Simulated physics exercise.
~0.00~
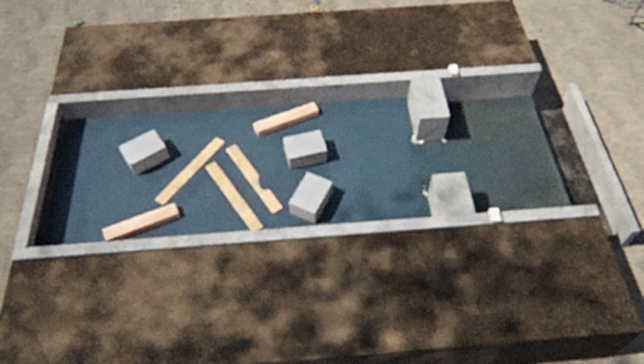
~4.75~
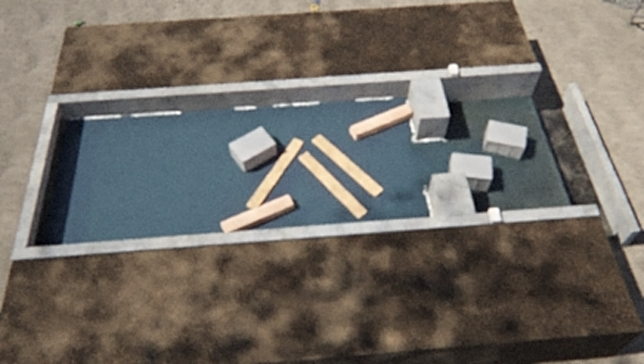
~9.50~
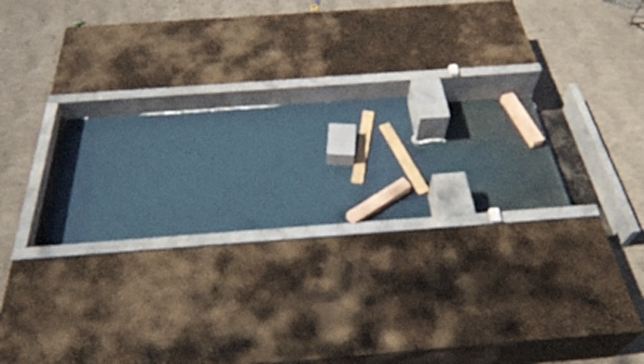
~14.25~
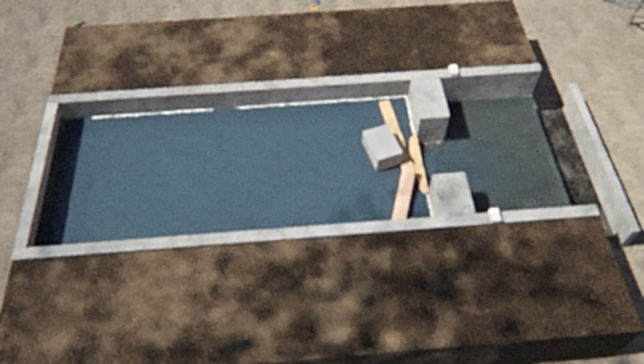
Wooden beams and pale crates drift right, some passing the gap before the rest jam there.
